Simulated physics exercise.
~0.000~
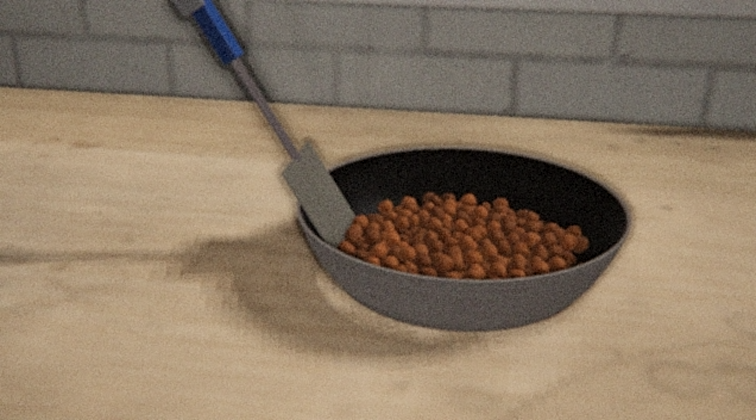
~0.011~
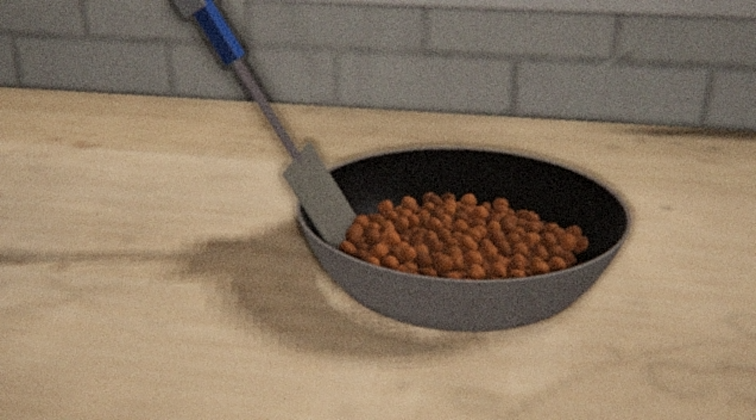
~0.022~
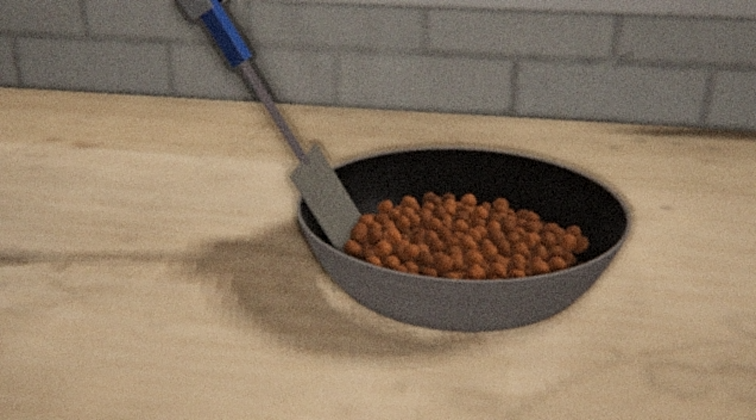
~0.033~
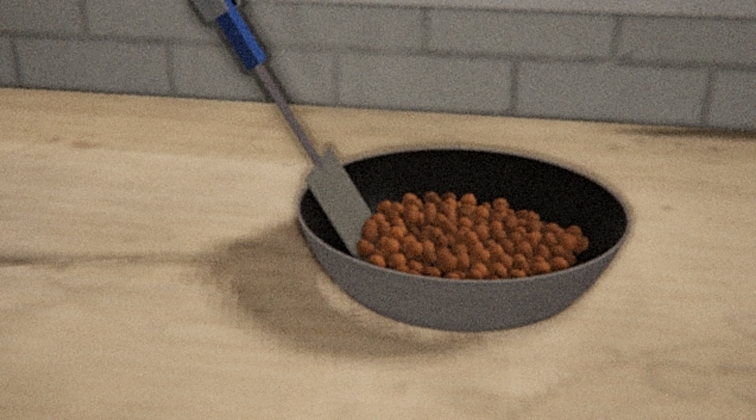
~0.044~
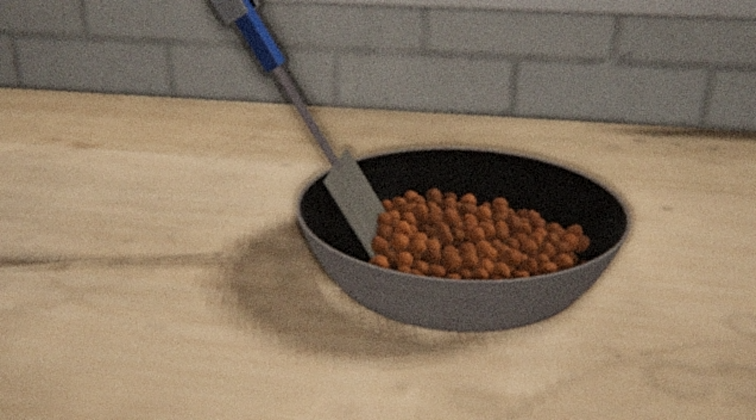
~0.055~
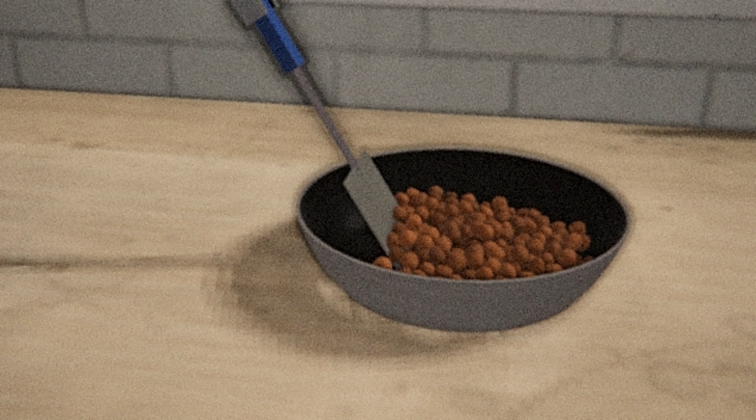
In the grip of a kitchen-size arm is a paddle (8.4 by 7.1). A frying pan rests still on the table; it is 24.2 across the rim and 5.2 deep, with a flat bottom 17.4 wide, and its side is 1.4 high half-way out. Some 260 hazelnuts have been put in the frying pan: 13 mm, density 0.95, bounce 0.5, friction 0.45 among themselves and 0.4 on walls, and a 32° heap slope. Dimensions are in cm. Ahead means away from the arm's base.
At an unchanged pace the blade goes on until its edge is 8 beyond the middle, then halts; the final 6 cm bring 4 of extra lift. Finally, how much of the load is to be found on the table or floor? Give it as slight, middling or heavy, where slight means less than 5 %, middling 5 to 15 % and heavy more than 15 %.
Heavy.
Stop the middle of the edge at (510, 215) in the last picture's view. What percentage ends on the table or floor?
Approximately 10 per cent, I reckon.
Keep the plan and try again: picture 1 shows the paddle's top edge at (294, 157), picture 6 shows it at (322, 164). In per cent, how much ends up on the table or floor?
It works out to about 15 %, more or less.
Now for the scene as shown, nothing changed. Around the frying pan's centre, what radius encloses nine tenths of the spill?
85 centimetres, give or take.
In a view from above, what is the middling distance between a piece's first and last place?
About 3 cm.
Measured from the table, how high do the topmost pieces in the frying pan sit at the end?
About 4.0 cm.
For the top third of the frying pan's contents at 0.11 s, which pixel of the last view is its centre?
About pixel (523, 228).
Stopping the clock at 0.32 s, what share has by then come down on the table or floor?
Around 5 percent.
After 0.08 s, sloping 59°, highest piece 6 above the table; 265 in the frying pan.
After 0.11 s, sloping 59°, highest piece 7 above the table; 265 in the frying pan.
After 0.32 s, sloping 59°, highest piece 14 above the table; 208 in the frying pan, 18 on the table or floor, 39 on the blade or in flight.
After 1.37 s, sloping 59°, highest piece 4 above the table; 206 in the frying pan, 59 on the table or floor.
At rest, 206 in the frying pan, 59 on the table or floor. That is 22 % on the table or floor.
